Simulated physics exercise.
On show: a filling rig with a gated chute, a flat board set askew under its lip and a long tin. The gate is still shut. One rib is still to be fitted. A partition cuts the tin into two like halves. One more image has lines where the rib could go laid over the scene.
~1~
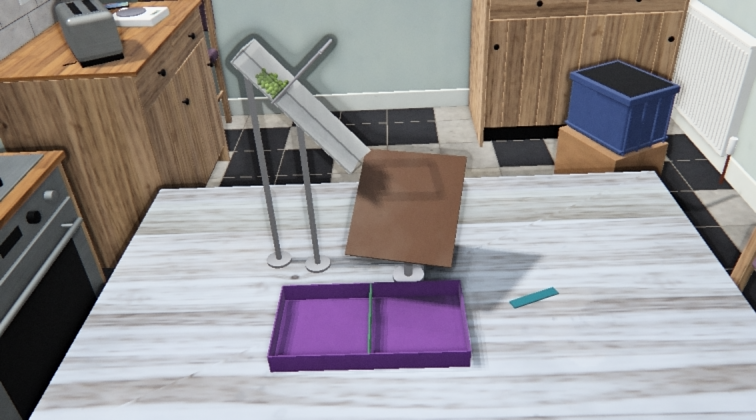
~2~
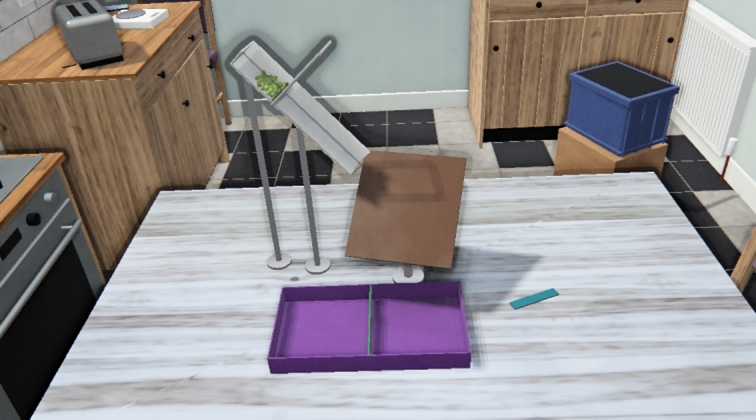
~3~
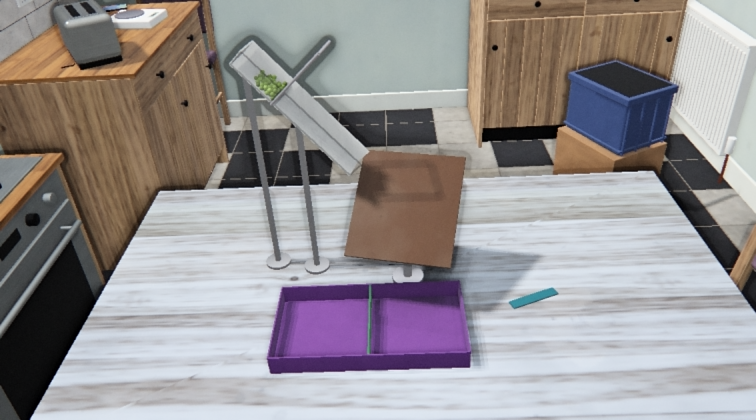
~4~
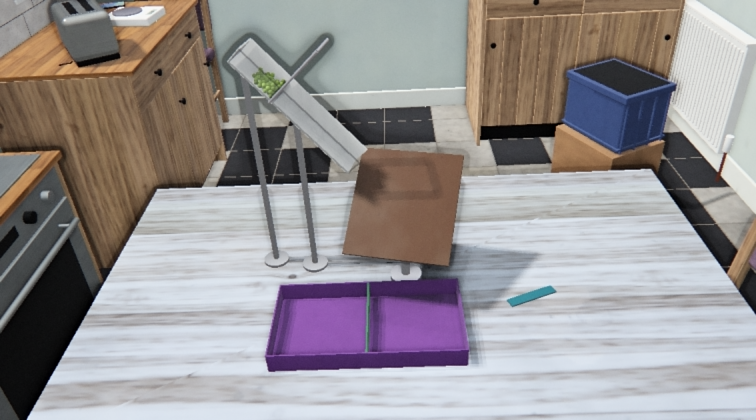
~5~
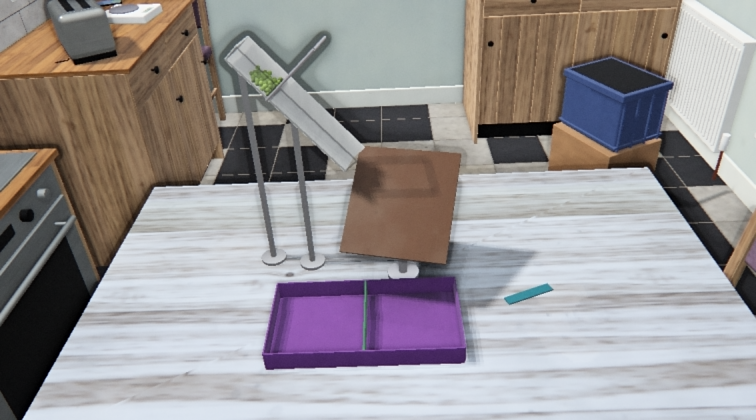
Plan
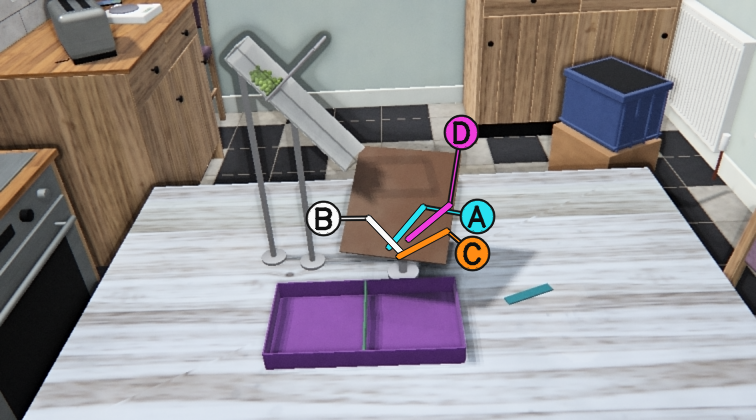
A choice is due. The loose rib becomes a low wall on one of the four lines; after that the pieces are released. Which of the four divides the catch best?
The best line is A.
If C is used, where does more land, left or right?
Right.
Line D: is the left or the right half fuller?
More lands on the right.
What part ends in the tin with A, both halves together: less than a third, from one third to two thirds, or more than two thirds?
More than two thirds.
On the marked copy, line A from (423, 207) to (389, 247); line B from (368, 218) to (403, 254); line C from (447, 231) to (398, 256); line D from (449, 205) to (408, 239).
Choosing A, of what is caught, about two thirds in the left half, about a third in the right.
Choosing B, of what is caught, a small part in the left half, nearly all in the right.
Choosing C, of what is caught, a small part in the left half, most in the right.
Choosing D, of what is caught, a small part in the left half, nearly all in the right.
